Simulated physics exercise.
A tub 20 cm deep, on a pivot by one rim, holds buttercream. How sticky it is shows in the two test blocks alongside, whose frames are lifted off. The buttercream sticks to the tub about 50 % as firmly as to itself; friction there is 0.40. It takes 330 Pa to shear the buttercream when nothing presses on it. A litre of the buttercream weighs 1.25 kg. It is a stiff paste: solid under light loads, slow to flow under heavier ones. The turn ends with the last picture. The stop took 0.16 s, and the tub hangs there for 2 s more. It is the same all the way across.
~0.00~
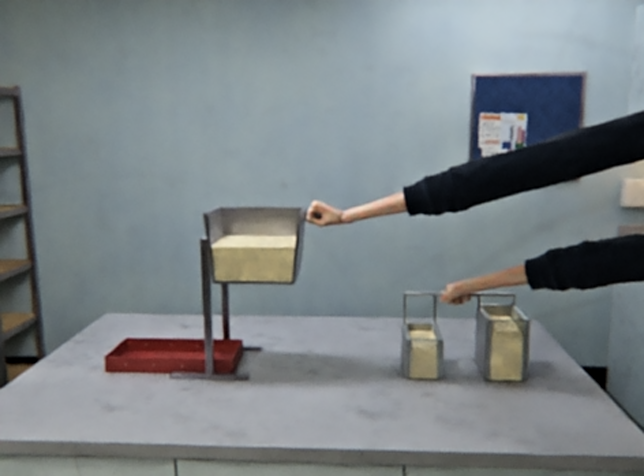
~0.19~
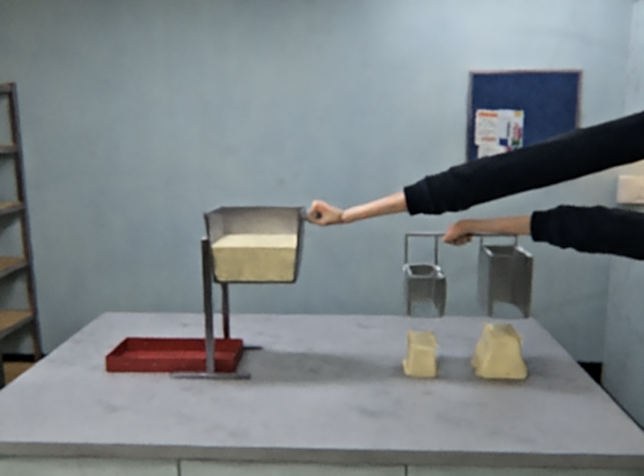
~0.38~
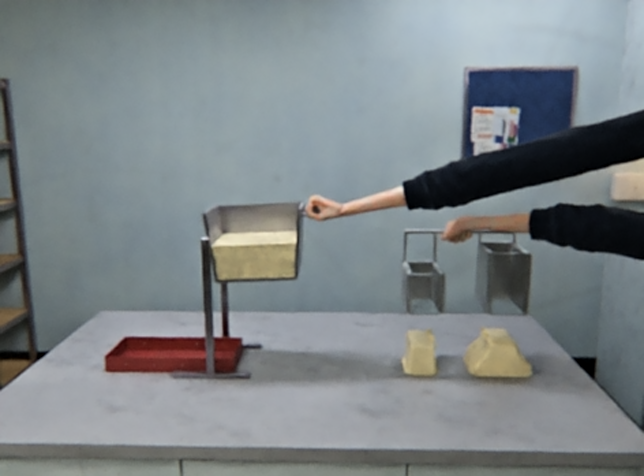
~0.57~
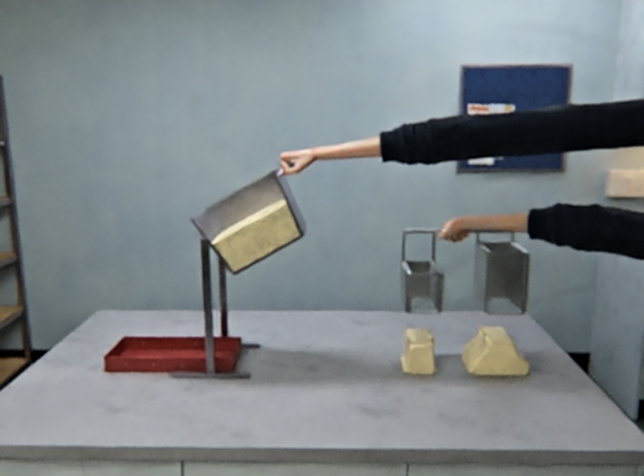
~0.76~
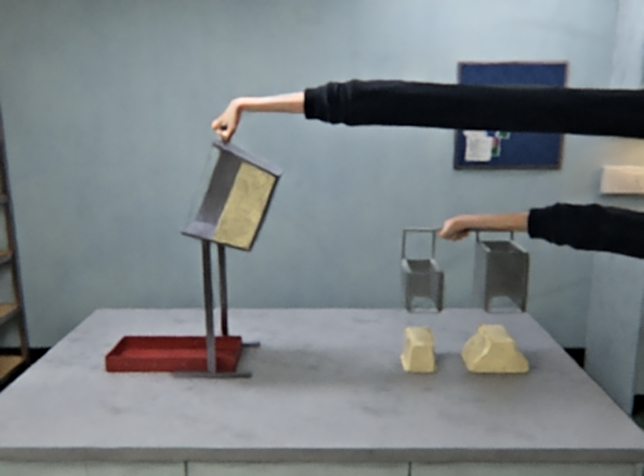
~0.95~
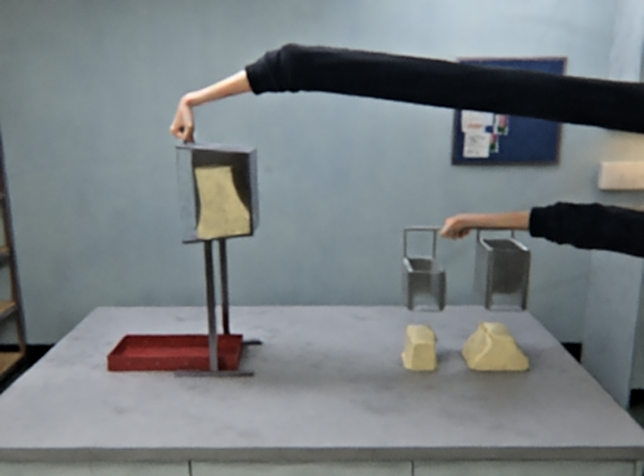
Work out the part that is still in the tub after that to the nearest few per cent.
The part that is still in the tub after that is near 44 %.
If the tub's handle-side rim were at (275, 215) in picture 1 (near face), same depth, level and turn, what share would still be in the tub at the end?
It would be near 60 %.
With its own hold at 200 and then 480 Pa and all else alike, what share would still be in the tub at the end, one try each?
In that order: 35 %, 50 %.
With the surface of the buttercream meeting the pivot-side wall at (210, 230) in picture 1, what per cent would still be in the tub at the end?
In that case some 30 per cent.
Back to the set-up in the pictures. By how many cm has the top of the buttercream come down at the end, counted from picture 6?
About 14 cm.
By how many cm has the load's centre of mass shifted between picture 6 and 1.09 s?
Roughly 8 cm.
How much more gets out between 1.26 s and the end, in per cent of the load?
Near 2 %.
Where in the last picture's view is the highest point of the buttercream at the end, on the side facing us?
At about (225, 214).
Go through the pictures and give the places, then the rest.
In the first frame, handle-side rim at (298, 215), tilt 0 degrees; highest point of the buttercream at (276, 246); test blocks 10 cm, 16 cm high (left to right).
In the second frame, handle-side rim at (299, 215), tilt 0 degrees; highest point of the buttercream at (276, 246); test blocks 9.9 cm, 13 cm high (left to right).
In the third frame, handle-side rim at (297, 211), tilt 3 degrees; highest point of the buttercream at (291, 243); test blocks 9.8 cm, 11 cm high (left to right).
In the fourth frame, handle-side rim at (272, 173), tilt 30 degrees; highest point of the buttercream at (283, 205); test blocks 9.8 cm, 11 cm high (left to right).
In the fifth frame, handle-side rim at (212, 145), tilt 68 degrees; highest point of the buttercream at (243, 164); test blocks 9.8 cm, 11 cm high (left to right).
In the sixth frame, handle-side rim at (176, 149), tilt 91 degrees; highest point of the buttercream at (226, 168); test blocks 9.8 cm, 11 cm high (left to right).
By 1.09 s, the tub is at 91 degrees and holds 78 %.
By 1.26 s, the tub is at 91 degrees and holds 46 %.
By 1.43 s, the tub is at 91 degrees and holds 44 %.
By 1.60 s, the tub is at 91 degrees and holds 44 %.
By 2.95 s, at the end, the tub is at 91 degrees and holds 44 %.
